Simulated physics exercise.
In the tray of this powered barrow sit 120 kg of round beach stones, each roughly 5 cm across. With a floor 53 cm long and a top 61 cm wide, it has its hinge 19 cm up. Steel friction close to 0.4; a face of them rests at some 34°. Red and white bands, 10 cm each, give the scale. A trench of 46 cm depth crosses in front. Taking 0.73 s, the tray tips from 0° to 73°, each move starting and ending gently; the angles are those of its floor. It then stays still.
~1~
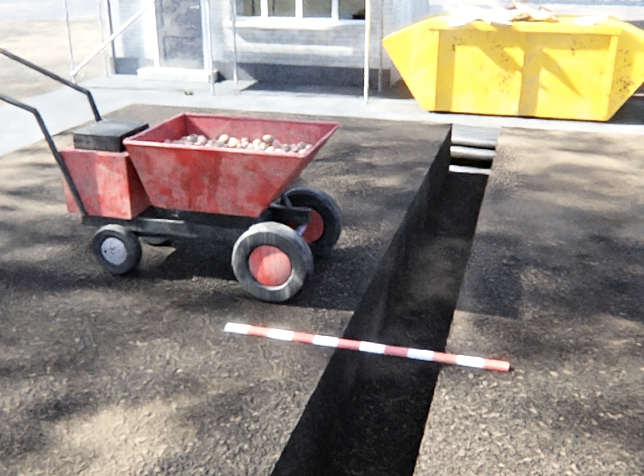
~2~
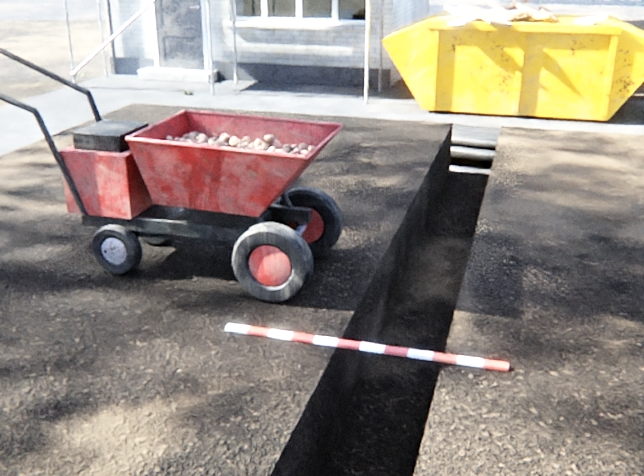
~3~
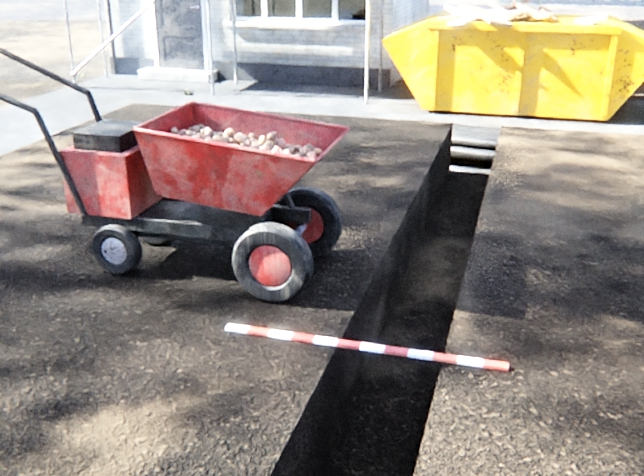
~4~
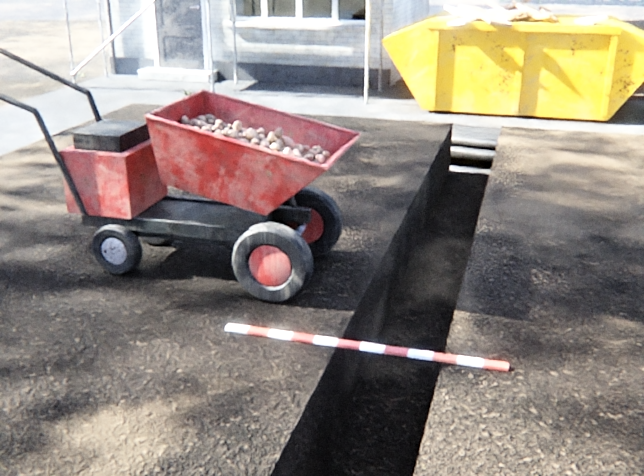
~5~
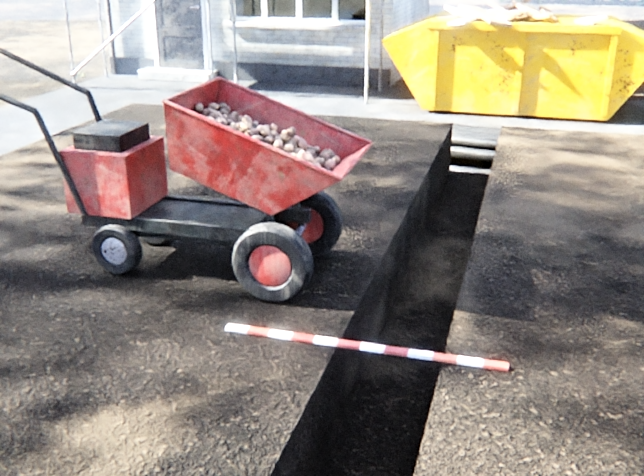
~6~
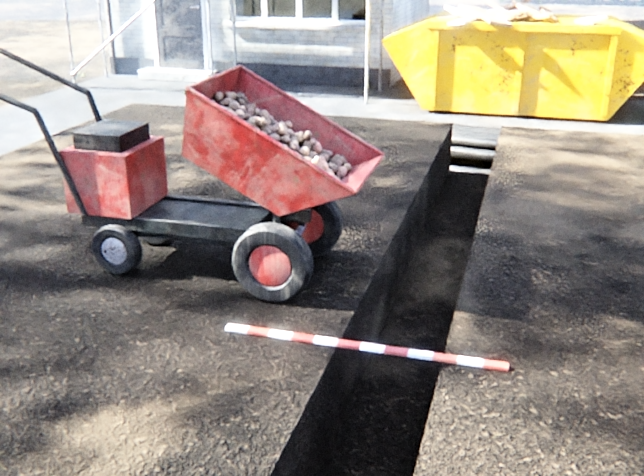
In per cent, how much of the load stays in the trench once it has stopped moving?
I would say about 60 per cent.
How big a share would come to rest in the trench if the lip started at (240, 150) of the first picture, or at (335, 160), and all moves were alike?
Some 100 and some 25 per cent, in that order.
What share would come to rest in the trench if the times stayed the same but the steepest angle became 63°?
It would be near 65 per cent.
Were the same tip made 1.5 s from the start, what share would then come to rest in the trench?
That works out at about 80 in a hundred.
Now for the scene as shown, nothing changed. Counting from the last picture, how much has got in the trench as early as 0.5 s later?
About 30 per cent by then.
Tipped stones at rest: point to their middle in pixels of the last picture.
Their middle ends up near (442, 362).
Then, 0.2 s after the last picture the floor is at 62°, 100 % in the tray; the foremost stones are at (381, 228).
Then, 0.5 s after the last picture the floor is at 73°, 65 % in the tray, 29 % in the trench, 6 % past the trench; the foremost stones are at (479, 301).
Then, 0.9 s after the last picture the floor is at 73°, 13 % in the tray, 48 % in the trench, 39 % past the trench; the foremost stones are past the picture's edge.
Then, 2.8 s after the last picture the floor is at 73°, 0 % in the tray, 60 % in the trench, 40 % past the trench; the foremost stones are past the picture's edge.
